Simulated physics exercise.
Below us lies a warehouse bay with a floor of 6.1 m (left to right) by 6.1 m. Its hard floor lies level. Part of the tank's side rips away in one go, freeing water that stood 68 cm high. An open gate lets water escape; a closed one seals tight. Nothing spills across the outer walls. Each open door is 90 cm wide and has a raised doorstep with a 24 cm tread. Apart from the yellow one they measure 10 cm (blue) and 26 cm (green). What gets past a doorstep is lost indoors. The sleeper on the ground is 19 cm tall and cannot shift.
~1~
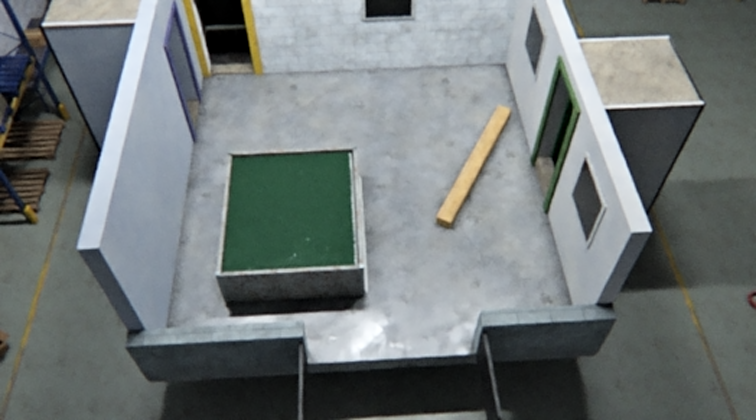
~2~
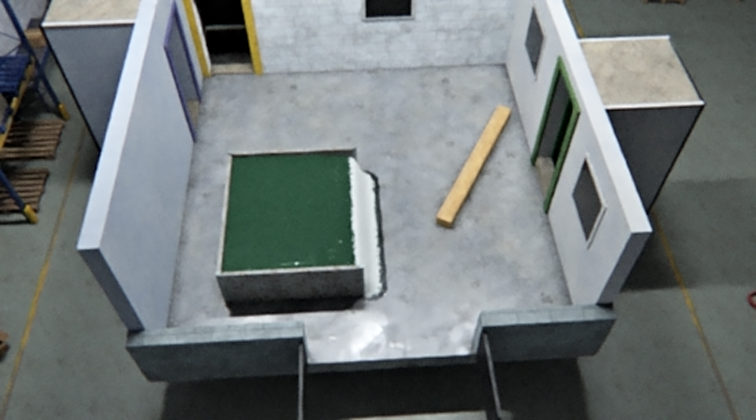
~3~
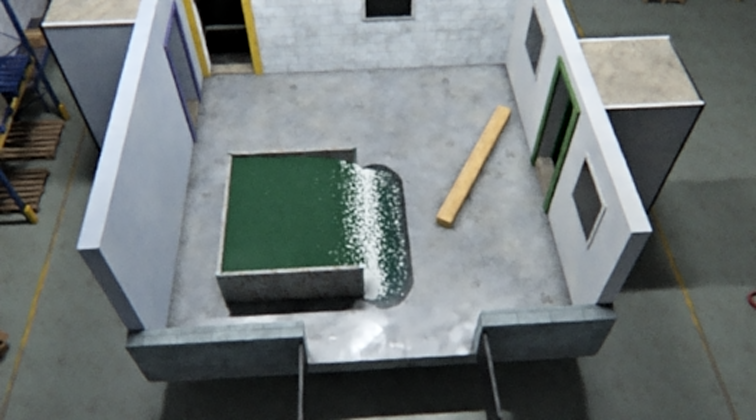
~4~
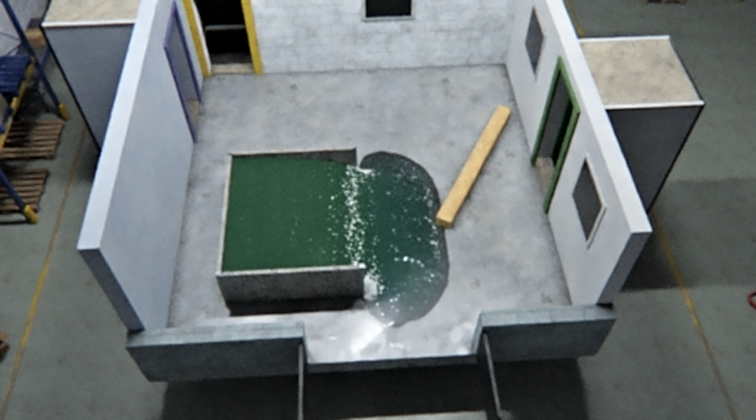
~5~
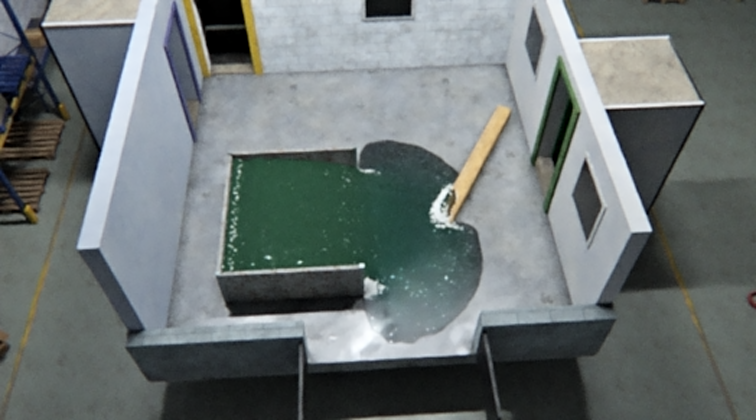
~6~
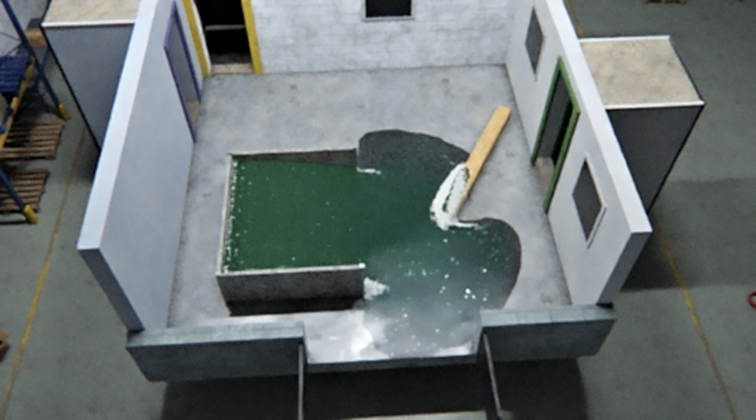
Green water bursts from the right side of a low grey tank on the level floor of a pale-walled, roofless room in a warehouse, seen from above by a still camera. A yellow-framed doorway stands at the back left, a green-framed one on the right, near a slanting wooden beam. Edged with white foam, the water spreads rightward, strikes the beam's near end and curls around it.
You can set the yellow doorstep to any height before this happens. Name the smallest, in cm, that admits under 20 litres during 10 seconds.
It would have to be roughly 10 cm high.
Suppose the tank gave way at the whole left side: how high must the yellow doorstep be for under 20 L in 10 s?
Some 27 cm.
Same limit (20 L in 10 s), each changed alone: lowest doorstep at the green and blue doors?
Roughly 18 cm at green and 10.5 cm at blue.
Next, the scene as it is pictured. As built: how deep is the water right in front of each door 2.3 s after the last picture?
Depths in cm: Blue 0, yellow 0, green 16.
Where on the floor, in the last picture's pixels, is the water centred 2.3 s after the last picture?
At about (434, 210).
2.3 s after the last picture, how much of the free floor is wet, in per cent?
About 50 per cent.
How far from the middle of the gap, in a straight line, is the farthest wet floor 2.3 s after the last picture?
Some 5.0 m out.
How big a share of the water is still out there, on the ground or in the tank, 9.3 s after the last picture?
Roughly 78 in a hundred.
Then, 0.7 s after the last picture water covers 40 % of the floor, deepest (38 cm) near (441, 204); it has not reached the yellow door.
Then, 2.3 s after the last picture water covers 50 % of the floor, deepest (32 cm) near (476, 81); it has not reached the yellow door.
Then, 9.3 s after the last picture water covers 95 % of the floor, deepest (16 cm) near (168, 323); 13 cm at the yellow door, 55 litres in over its 6 cm doorstep.
At the yellow door as built, the water peaked near 13 cm, 8.9 s after the last picture.
Run again over the same 10 s with other heights there, 29 litres in over 9 cm, 7 litres over 12.5 cm. The limit of 20 litres is kept from about 10 cm up.
